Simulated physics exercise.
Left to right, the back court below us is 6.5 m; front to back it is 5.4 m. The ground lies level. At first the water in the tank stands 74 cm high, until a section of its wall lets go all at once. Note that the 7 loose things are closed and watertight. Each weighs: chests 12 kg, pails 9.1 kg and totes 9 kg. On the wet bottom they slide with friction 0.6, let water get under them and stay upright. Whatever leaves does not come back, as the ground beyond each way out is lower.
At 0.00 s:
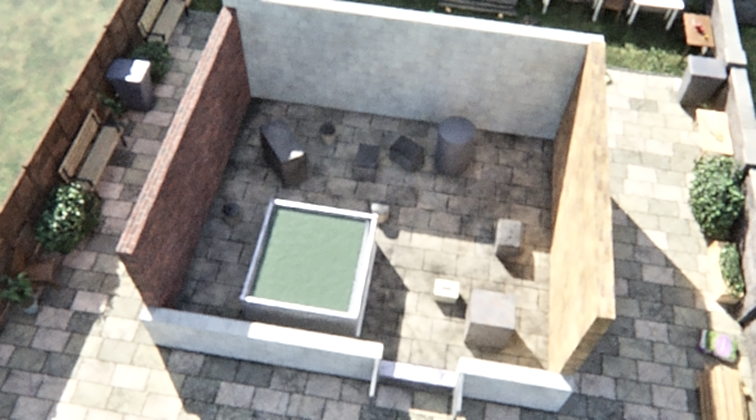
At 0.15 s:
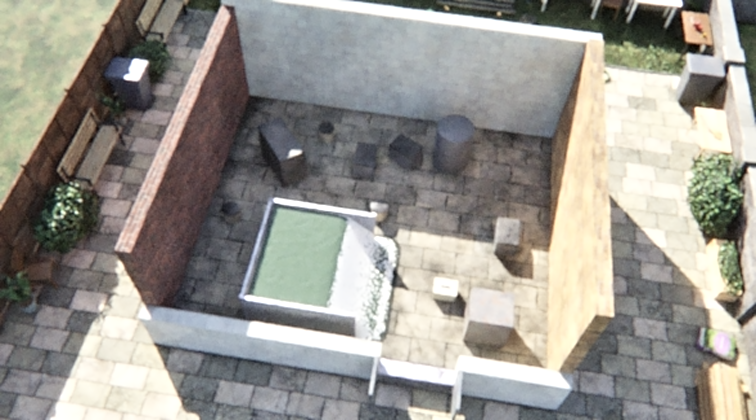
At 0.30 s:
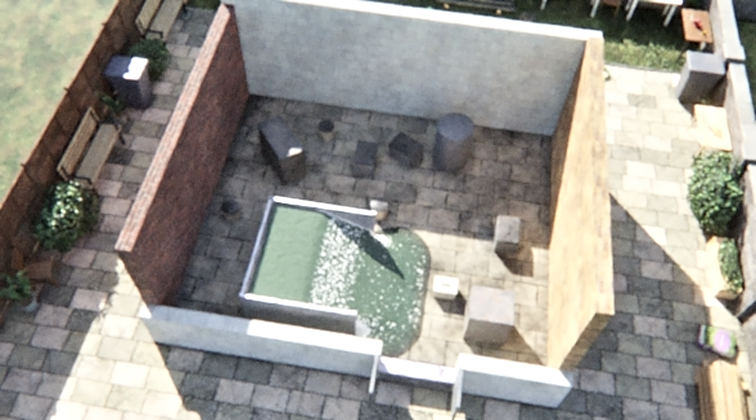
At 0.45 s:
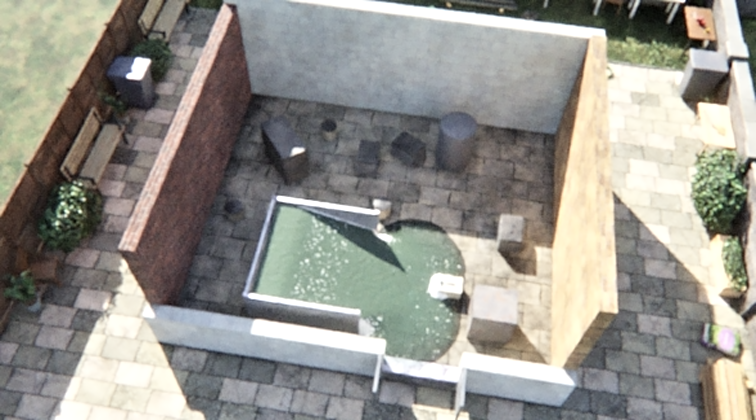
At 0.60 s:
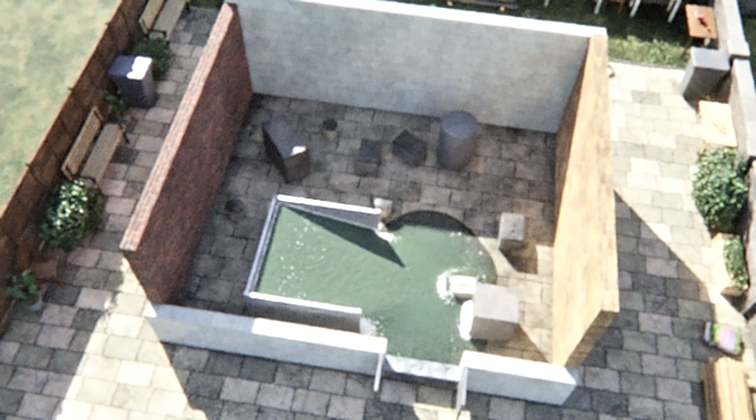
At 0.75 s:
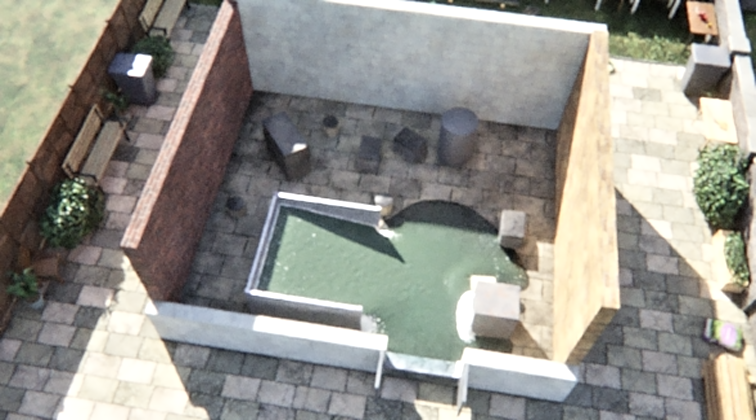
Walled paved courtyard seen from above, with green water pouring from an opened rectangular tank and spreading rightward around scattered blocks.
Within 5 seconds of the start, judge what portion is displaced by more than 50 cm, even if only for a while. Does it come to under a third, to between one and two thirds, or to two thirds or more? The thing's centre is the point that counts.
Under a third.
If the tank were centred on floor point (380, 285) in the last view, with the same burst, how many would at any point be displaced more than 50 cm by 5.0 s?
So the tally would be 4.
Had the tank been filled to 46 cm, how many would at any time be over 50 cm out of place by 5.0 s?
Then 2.
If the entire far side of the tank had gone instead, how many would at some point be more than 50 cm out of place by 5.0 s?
In that case the number is 6.
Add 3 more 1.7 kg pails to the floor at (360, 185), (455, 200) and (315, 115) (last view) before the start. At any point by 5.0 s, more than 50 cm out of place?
In the order asked: Below the mark; above the mark; above the mark.
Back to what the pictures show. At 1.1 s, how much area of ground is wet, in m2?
Close to 13 m2, I'd say.
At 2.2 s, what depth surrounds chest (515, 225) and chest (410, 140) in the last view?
Some 23 cm at the first, some 0 cm at the second.
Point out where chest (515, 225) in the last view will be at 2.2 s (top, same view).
Look about (552, 171).
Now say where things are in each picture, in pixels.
In the first frame, a tote at (447, 288) rests on the ground; a chest at (510, 233), on the bottom; water covers 3.3 m2; 0 of 7 have shifted.
In the second frame, a tote at (446, 287) rests on the ground; a chest at (508, 231) rests on the ground; water covers 4.4 m2; 0 of 7 have shifted.
In the third frame, a tote at (446, 285), on the bottom; a chest at (508, 229) rests on the ground; water covers 5.9 m2; 0 of 7 have shifted.
In the fourth frame, a tote at (451, 284), on the bottom; a chest at (512, 228), on the bottom; water covers 7.6 m2; 0 of 7 have shifted.
In the fifth frame, a tote at (464, 285), on the bottom, 24 cm from its start; a chest at (513, 227) rests on the ground; water covers 9.2 m2; 1 of 7 have shifted.
In the sixth frame, a tote at (484, 285), on the bottom, 57 cm from its start; a chest at (513, 224) rests on the ground; 10.7 m2 under water; 1 of 7 have shifted.
After 1.1 s 1 of 7 are over 50 cm from their spots; 0 afloat.
After 2.2 s 2 of 7 are over 50 cm from their spots; 2 afloat.
After 3.5 s 2 of 7 are over 50 cm from their spots; 2 afloat.
After 5.0 s 2 of 7 are over 50 cm from their spots, and 2 have been at some point; 2 afloat.
